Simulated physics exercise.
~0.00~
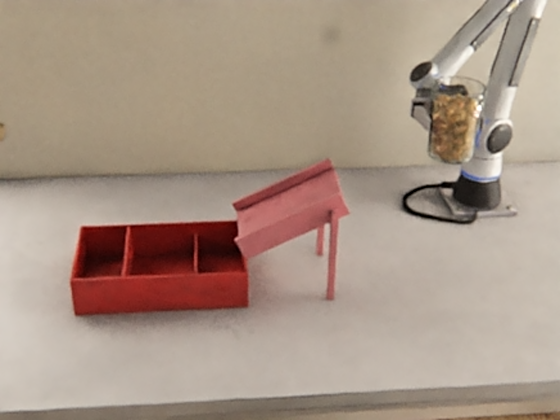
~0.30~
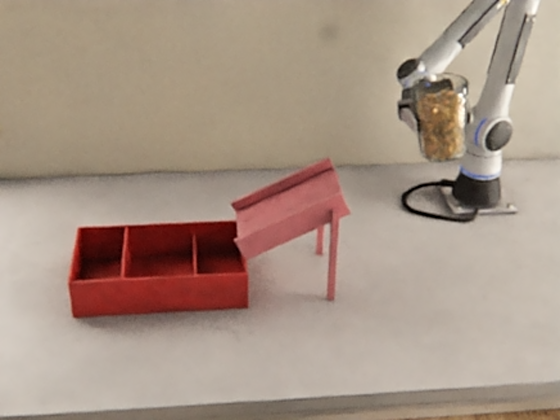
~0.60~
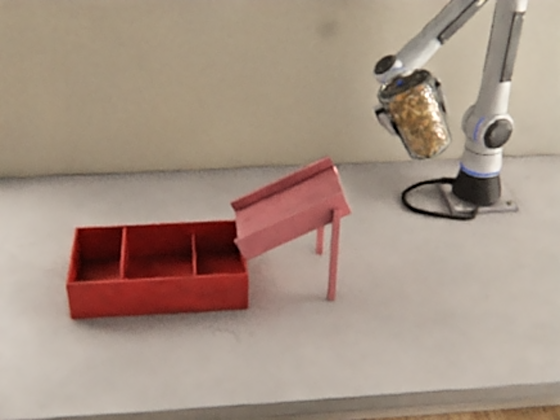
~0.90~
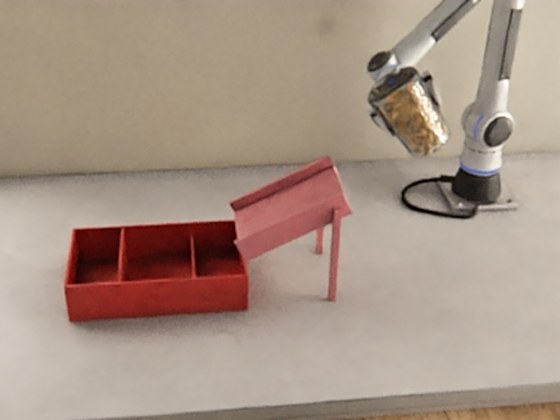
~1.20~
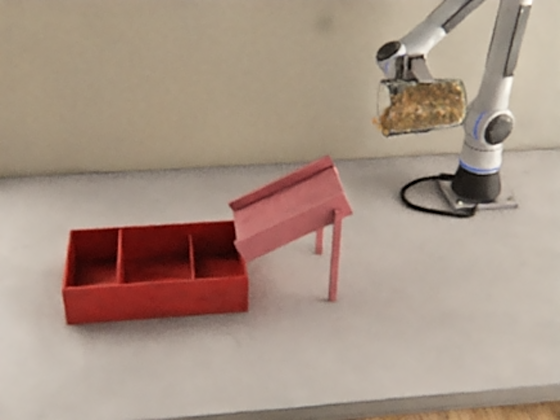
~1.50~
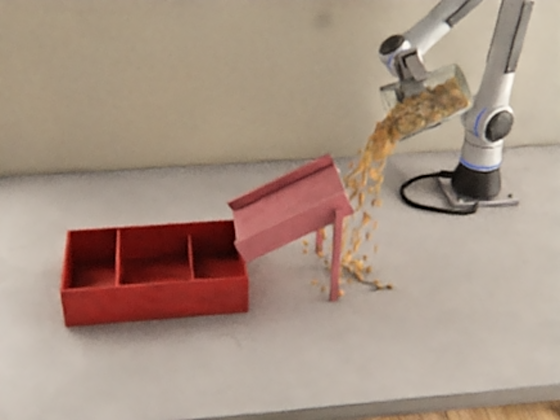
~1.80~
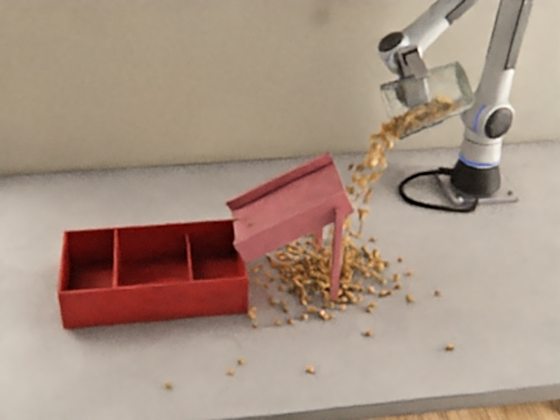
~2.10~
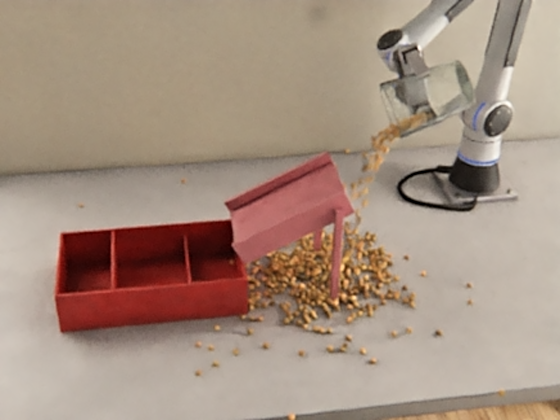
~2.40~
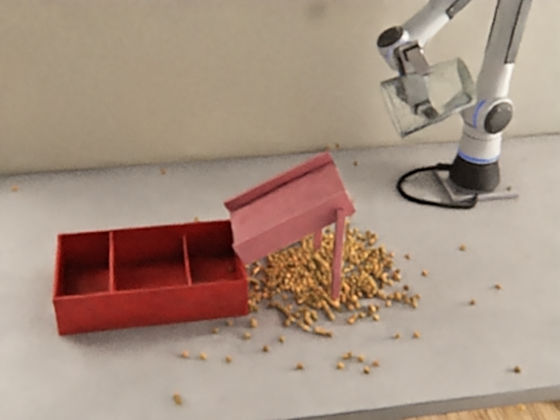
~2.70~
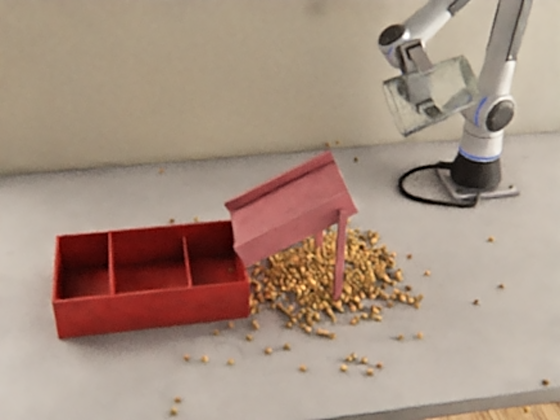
A robot arm tips a cup of chickpeas, which miss the red box and heap beneath the chute.
